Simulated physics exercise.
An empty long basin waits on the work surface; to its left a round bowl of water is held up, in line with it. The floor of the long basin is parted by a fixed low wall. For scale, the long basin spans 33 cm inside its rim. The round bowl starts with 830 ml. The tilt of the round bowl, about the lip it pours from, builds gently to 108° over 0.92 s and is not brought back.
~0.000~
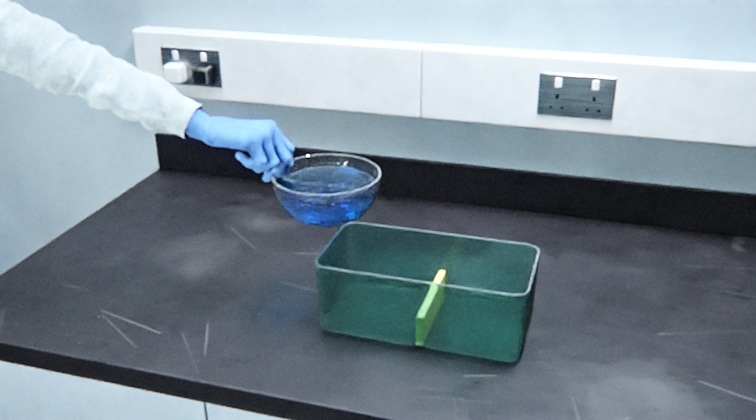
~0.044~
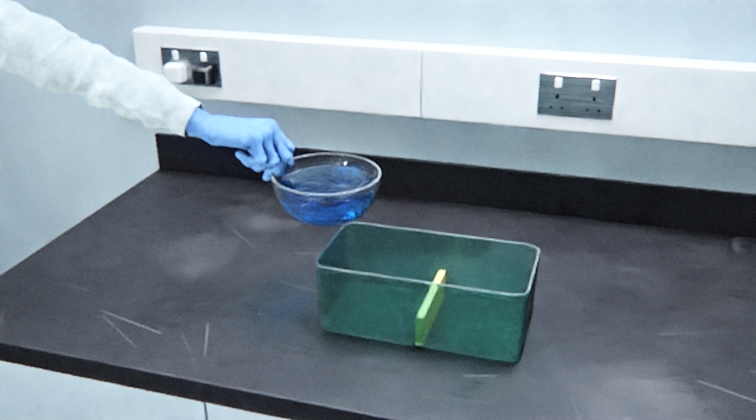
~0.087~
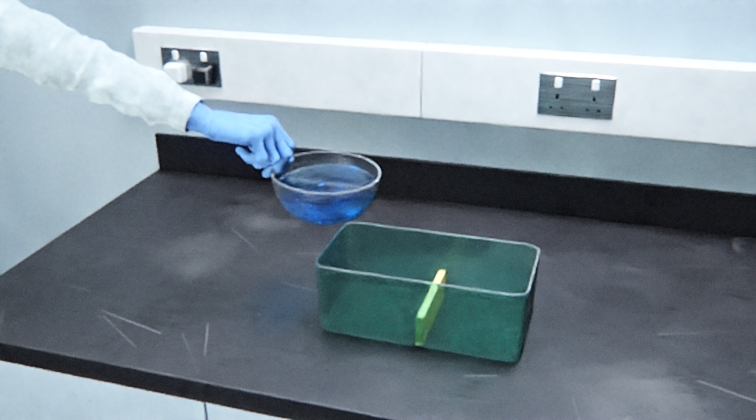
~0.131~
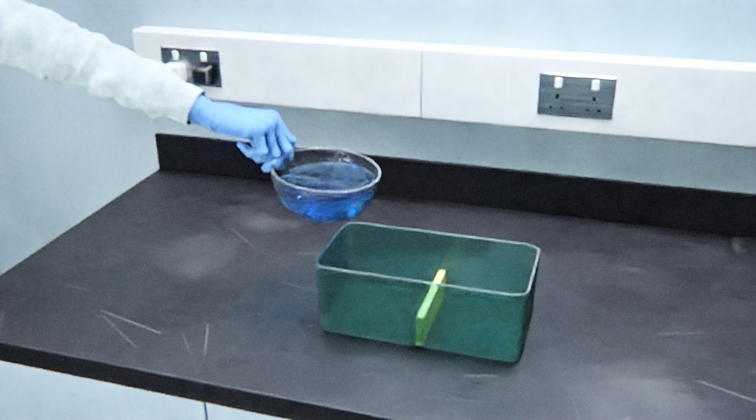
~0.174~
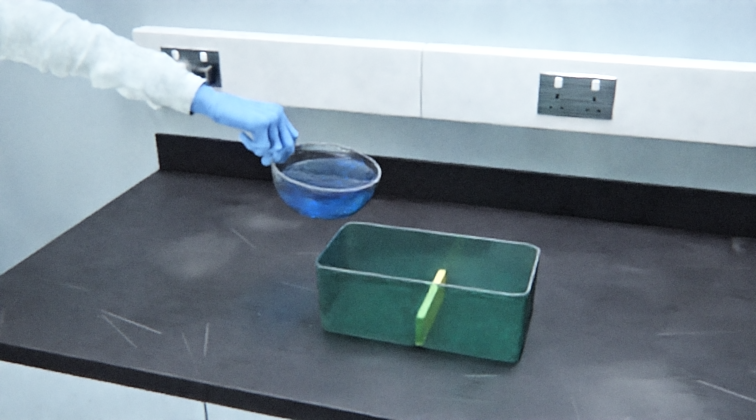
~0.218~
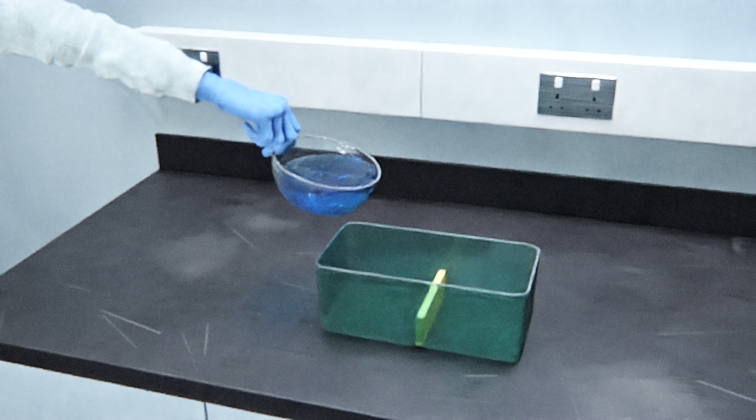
On a dark, scratched work surface, an empty green-tinted basin with a bright green divider stands while a blue-gloved hand holds a clear round bowl of blue water at its left. The bowl starts level, then the hand rises slightly and tilts it gently toward the basin.
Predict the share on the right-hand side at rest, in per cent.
Roughly 79 per cent is past the wall.
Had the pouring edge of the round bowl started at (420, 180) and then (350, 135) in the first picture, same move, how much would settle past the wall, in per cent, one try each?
In turn about 85 and 60 per cent.
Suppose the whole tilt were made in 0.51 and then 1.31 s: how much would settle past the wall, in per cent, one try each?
First 65, then 80 per cent.
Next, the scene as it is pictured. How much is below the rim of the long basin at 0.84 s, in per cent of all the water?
Some 88 per cent.
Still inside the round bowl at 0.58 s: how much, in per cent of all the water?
Near 46 in a hundred.
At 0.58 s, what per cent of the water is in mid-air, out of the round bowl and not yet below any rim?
Near 46 in a hundred.
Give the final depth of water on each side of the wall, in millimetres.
Some 6 mm on the left and 28 mm on the right.
Then, 0.58 s in, the tilt is 75° and 45 per cent is still to pour, 8 is left of the wall and 1 right of it.
Then, 0.84 s in, the tilt is 106° and 0 per cent is still to pour, 9 is left of the wall and 79 right of it.
Then, 1.12 s in, the tilt is 108° and 0 per cent is still to pour, 19 is left of the wall and 80 right of it.
Then, 1.42 s in, the tilt is 108° and 0 per cent is still to pour, 19 is left of the wall and 79 right of it.
Finally, 19 per cent lies left of the wall, 79 right of it and 2 outside.
